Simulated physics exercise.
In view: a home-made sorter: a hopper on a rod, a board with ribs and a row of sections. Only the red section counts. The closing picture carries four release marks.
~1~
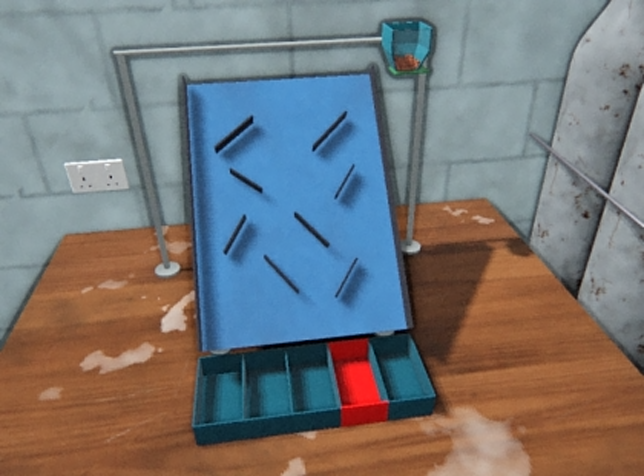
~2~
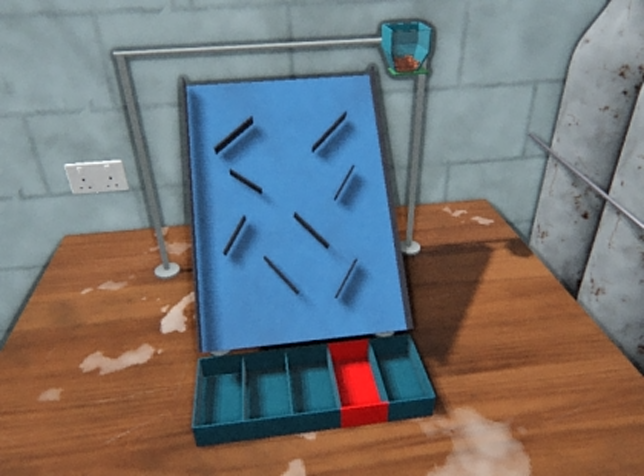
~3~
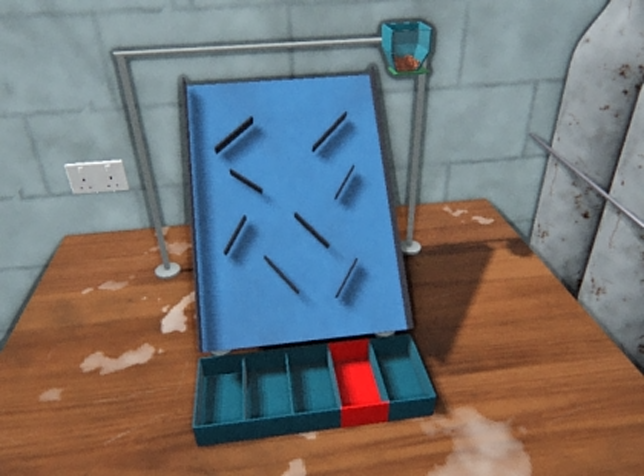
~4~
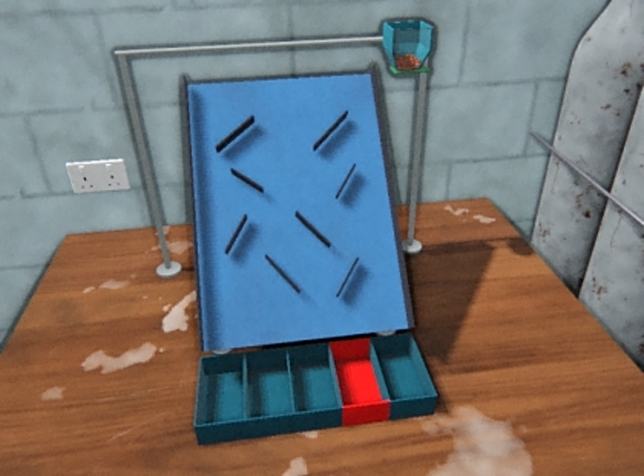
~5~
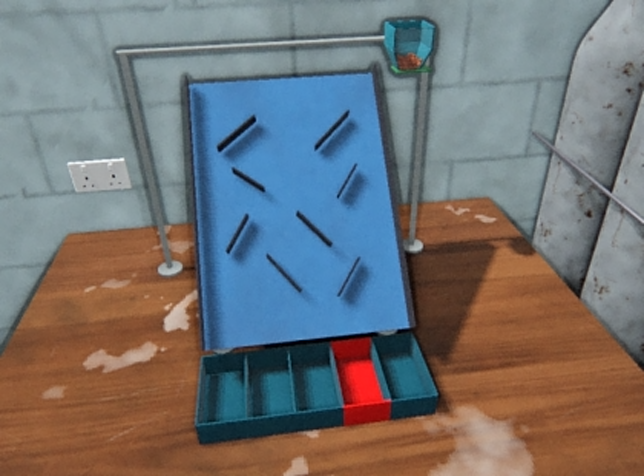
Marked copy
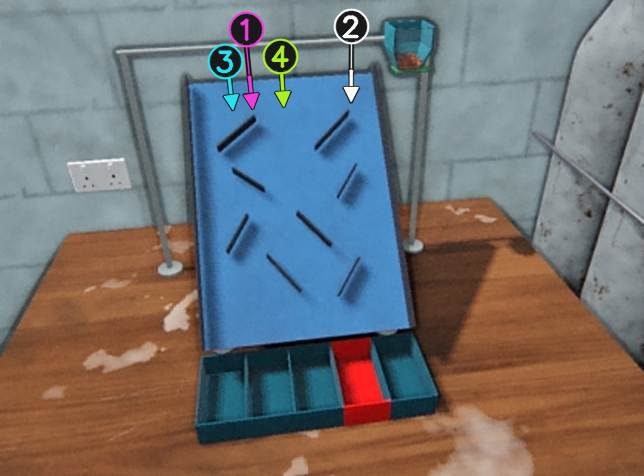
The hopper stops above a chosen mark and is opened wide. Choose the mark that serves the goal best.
I would pick mark 4.
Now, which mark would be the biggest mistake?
Here it is mark 3.
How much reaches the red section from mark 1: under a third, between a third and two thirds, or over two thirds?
Mark 1 gives under a third.
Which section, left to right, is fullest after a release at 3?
The first.
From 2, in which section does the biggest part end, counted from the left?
The fifth.
On the marked copy, mark 1 meets the board at (252, 103); mark 2 meets the board at (351, 96); mark 3 meets the board at (232, 104); mark 4 meets the board at (283, 101).
For mark 1, about a quarter in the red section, about two thirds in other sections, a small part outside the box.
For mark 2, about a quarter in the red section, most in other sections, a stray few outside the box.
For mark 3, none in the red section, nearly all in other sections, a small part outside the box.
For mark 4, about half in the red section, about half in other sections.
